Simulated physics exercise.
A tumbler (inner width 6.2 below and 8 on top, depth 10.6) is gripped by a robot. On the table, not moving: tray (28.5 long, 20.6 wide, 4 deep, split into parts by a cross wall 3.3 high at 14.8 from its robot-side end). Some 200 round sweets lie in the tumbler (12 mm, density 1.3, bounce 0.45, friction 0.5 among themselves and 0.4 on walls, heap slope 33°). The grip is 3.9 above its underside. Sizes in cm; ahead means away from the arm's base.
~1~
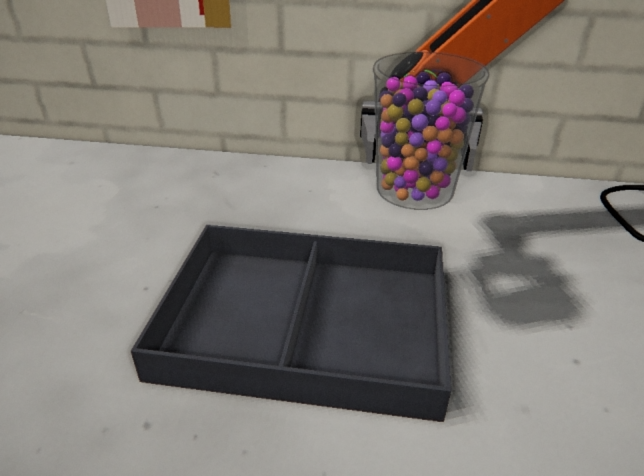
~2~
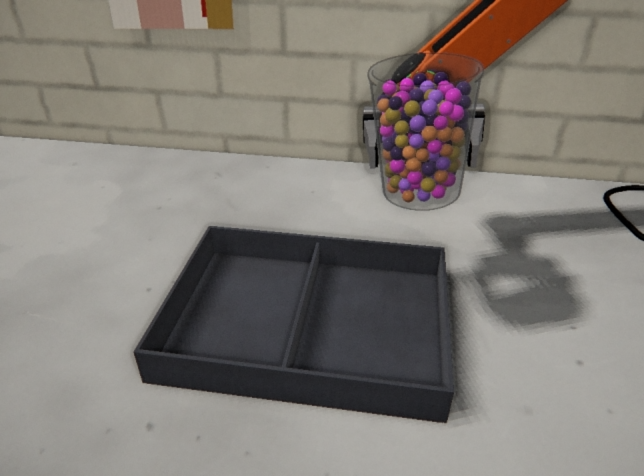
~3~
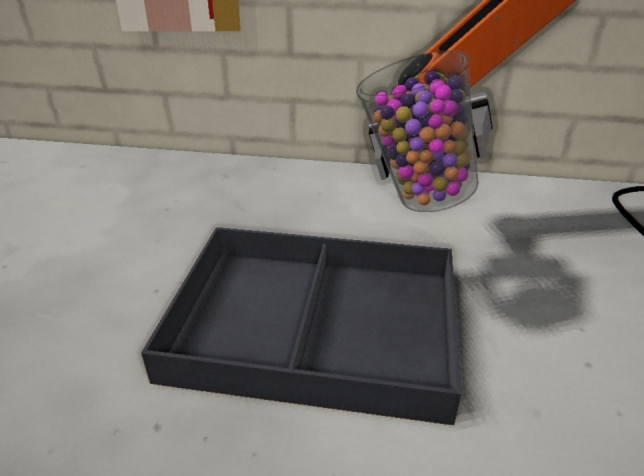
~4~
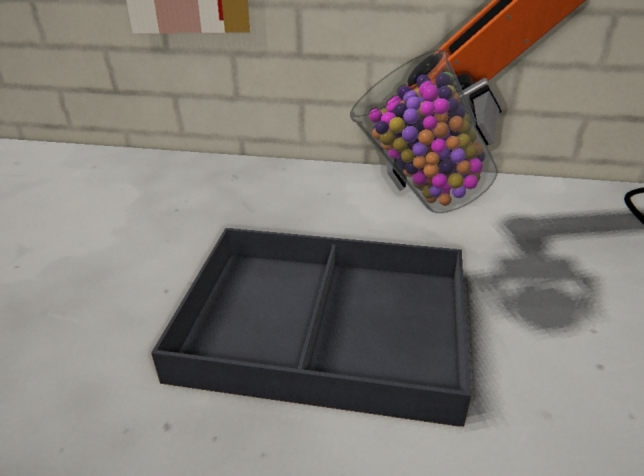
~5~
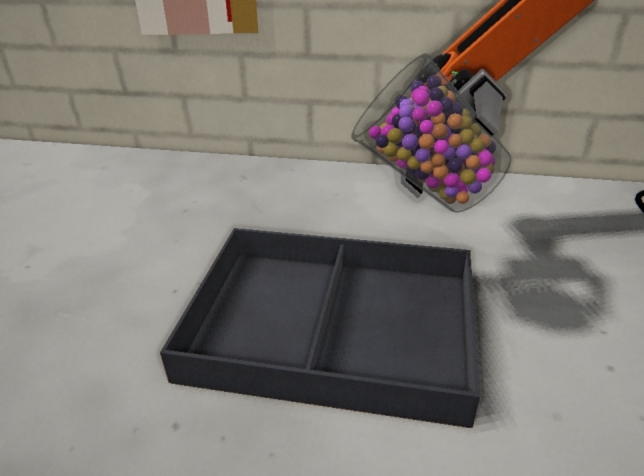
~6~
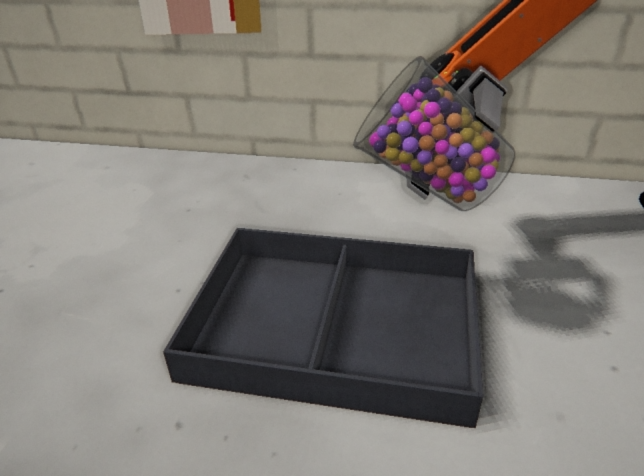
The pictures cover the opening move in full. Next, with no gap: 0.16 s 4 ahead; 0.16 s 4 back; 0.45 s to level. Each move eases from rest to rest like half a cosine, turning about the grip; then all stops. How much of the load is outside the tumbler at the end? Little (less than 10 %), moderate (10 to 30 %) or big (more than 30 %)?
Answer: Little; less than 10 % of the round sweets finish outside the tumbler.
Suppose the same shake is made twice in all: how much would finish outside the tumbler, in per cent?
Then about 5 per cent.
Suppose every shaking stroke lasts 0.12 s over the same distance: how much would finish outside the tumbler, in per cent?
Then about 10 per cent.
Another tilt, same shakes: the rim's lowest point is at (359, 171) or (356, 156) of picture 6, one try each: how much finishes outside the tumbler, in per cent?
Some 30 and 15 per cent.
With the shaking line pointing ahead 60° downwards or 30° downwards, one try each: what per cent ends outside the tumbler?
About 0 and 0 per cent.
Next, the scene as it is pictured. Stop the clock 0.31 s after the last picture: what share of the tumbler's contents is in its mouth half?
About 50 per cent.
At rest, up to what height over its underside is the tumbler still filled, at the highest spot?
Some 10.5 cm.
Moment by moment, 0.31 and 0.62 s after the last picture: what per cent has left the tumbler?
In turn: 5, 5.
Then, 0.31 s on, tilted 54° forward, highest piece 25 above the table; 191 in the tumbler, 9 in flight or on a rim.
Then, 0.62 s on, tilted 14° forward, highest piece 28 above the table; 190 in the tumbler, 7 in the far-side part, 3 in the robot-side part.
Then, 0.97 s on, level, highest piece 28 above the table; 190 in the tumbler, 7 in the far-side part, 3 in the robot-side part.
Then, 2.02 s on, level, highest piece 28 above the table; 190 in the tumbler, 7 in the far-side part, 3 in the robot-side part.
In the end, 190 in the tumbler, 7 in the far-side part, 3 in the robot-side part. That is 5 % outside the tumbler.
